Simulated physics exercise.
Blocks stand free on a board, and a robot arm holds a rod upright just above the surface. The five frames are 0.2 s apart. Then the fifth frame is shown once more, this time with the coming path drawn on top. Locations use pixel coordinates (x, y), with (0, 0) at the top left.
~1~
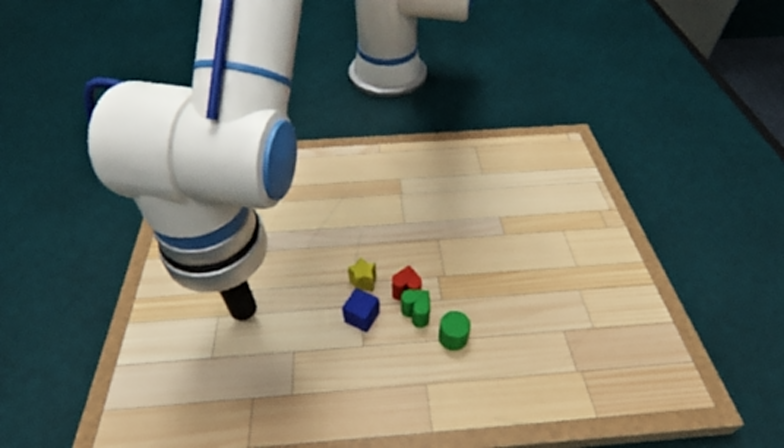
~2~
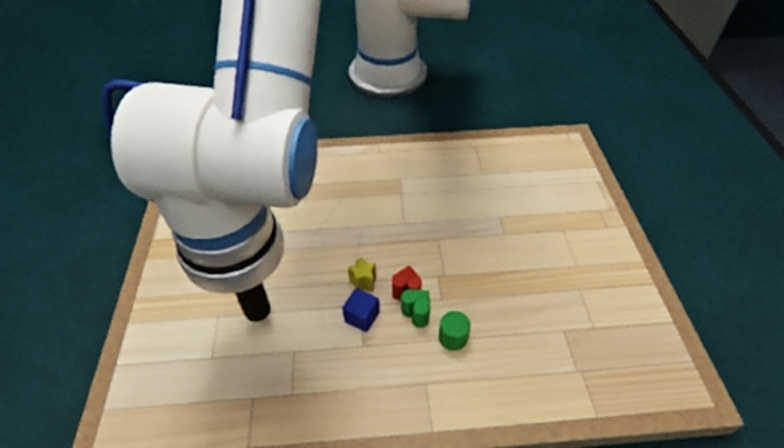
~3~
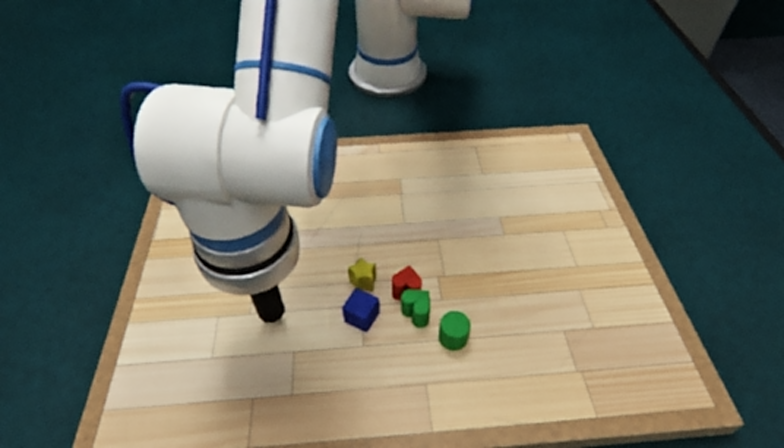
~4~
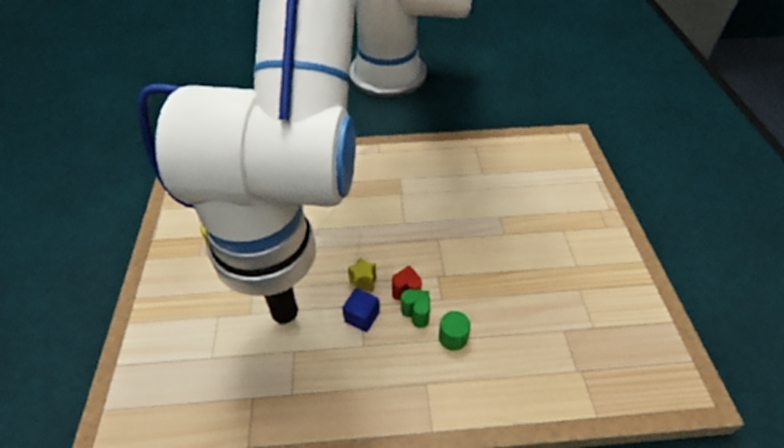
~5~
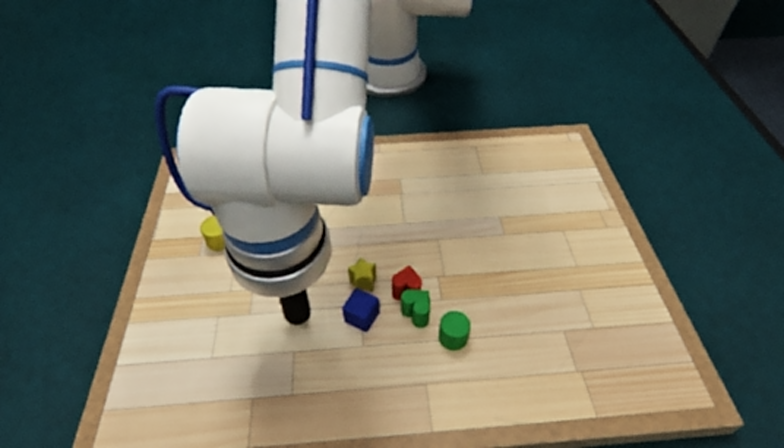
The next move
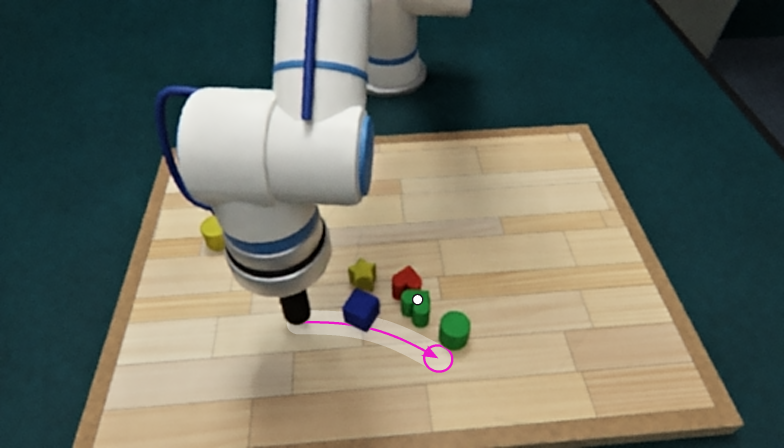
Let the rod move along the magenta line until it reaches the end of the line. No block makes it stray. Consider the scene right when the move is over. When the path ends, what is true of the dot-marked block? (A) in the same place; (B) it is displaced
I choose B.
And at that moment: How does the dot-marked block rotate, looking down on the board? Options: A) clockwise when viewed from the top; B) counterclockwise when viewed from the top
A.
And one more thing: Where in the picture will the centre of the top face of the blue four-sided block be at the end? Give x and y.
The centre of its top will be at (403, 299).
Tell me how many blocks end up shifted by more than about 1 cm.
Two blocks, no more.
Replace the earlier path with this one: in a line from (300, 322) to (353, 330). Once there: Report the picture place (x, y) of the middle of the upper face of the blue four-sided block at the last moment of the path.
Answer: (379, 299).
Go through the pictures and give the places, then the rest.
The first picture shows lower end of the rod (244, 309), tops of blocks, blue four-sided block (361, 303), red heart-shaped block (407, 278), green heart-shaped block (418, 300), green disc (456, 323).
The second picture shows rod (258, 310), blocks as before.
The third picture shows rod (272, 311), blocks as before.
The fourth picture shows rod (285, 312), blocks as before.
The fifth picture shows rod (298, 313), blue four-sided block (361, 303), red heart-shaped block (407, 278), green heart-shaped block (418, 300), green disc (456, 323).
The drawn path runs from (300, 322) through (348, 324) and (394, 336) to (438, 358); the dot is on the green heart-shaped block.
The first path, step by step. One third of the way, rod (347, 316); blue four-sided block (376, 300), turned 20° anticlockwise.
Two thirds of the way, rod (394, 328); blue four-sided block (402, 299), turned 90° anticlockwise; red heart-shaped block (410, 275), turned 20° anticlockwise; green heart-shaped block (430, 294), turned 35° clockwise.
At the end, rod (439, 350); blue four-sided block (403, 299), turned 90° anticlockwise; red heart-shaped block (410, 275), turned 20° anticlockwise; green heart-shaped block (430, 294), turned 35° clockwise; green disc not moved.
